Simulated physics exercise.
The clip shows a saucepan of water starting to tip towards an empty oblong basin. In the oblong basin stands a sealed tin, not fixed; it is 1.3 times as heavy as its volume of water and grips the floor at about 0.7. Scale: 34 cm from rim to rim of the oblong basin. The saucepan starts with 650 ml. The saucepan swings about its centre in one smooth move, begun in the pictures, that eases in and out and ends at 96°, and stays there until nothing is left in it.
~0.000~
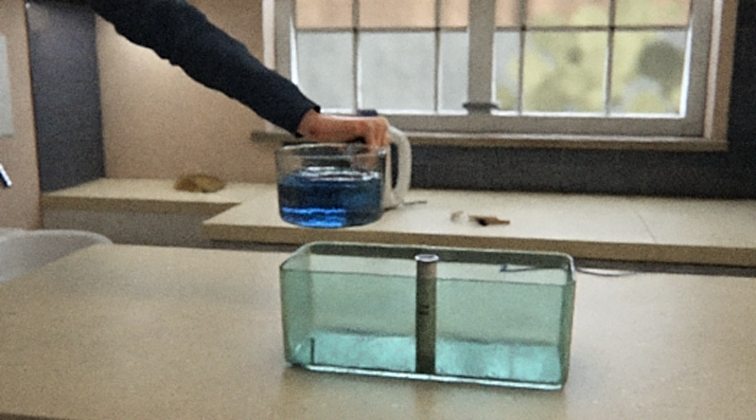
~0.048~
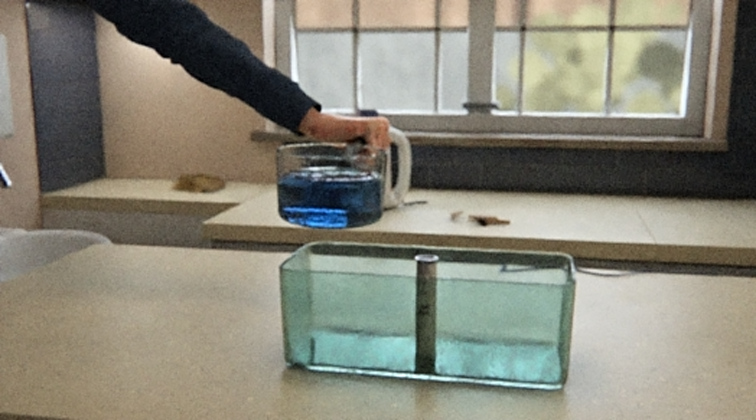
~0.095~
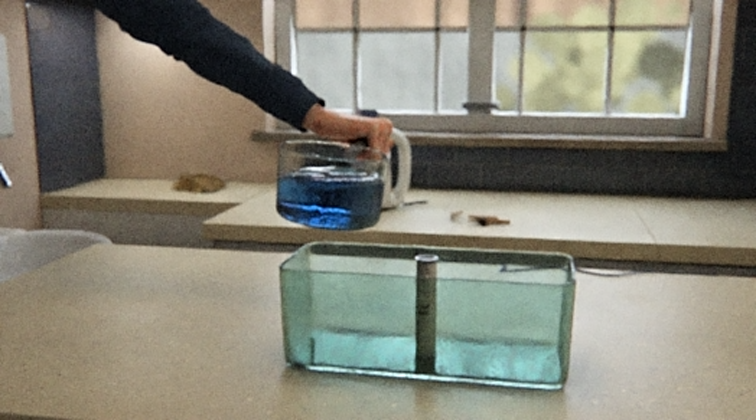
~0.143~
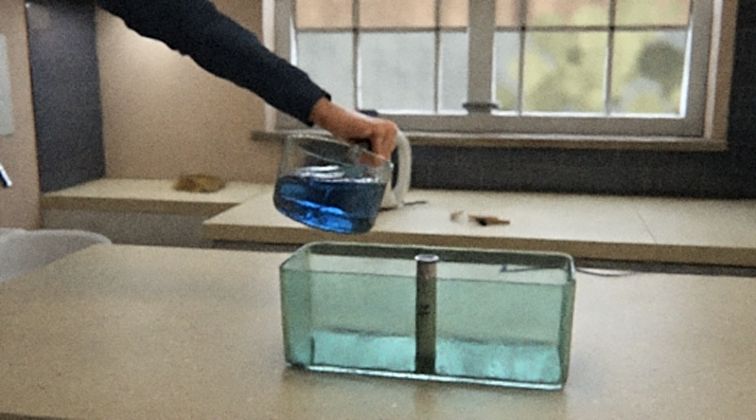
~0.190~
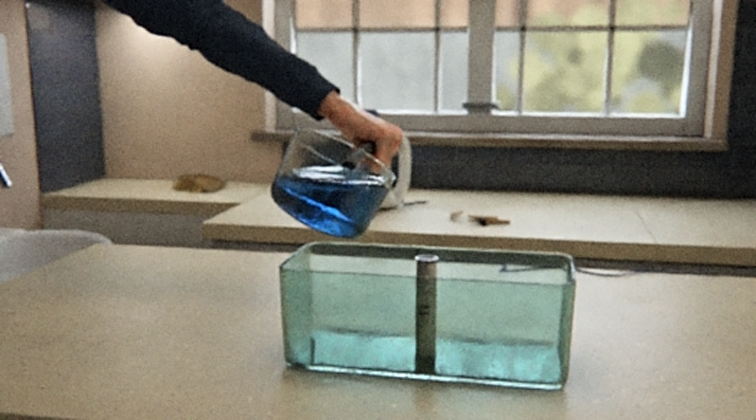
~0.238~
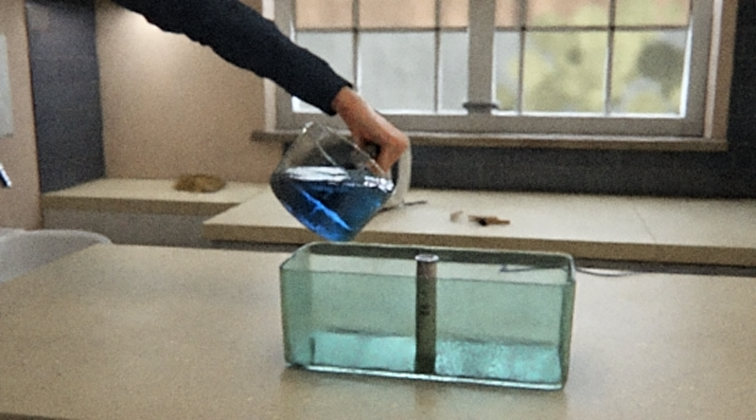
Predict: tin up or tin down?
It falls.
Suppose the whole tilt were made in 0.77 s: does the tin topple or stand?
The tin goes over.
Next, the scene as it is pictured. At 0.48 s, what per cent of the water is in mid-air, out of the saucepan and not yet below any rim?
Near 26 in a hundred.
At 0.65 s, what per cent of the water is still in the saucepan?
About 16 per cent.
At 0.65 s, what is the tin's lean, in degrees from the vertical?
It is at some 10°.
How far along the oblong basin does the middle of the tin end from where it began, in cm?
About 8.0 cm.
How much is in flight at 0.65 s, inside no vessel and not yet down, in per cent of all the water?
About 5 per cent.
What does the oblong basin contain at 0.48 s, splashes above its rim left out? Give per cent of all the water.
About 32 per cent.
By 0.48 s the tilt is 93° and 41 per cent is still to pour; the tin stands where it began.
By 0.65 s the tilt is 96° and 15 per cent is still to pour; the tin leans 10°.
By 0.84 s the tilt is 96° and 5 per cent is still to pour; the tin lies on its side.
By 1.04 s the tilt is 96° and 1 per cent is still to pour; the tin lies on its side.
At rest the tin lies on its side.
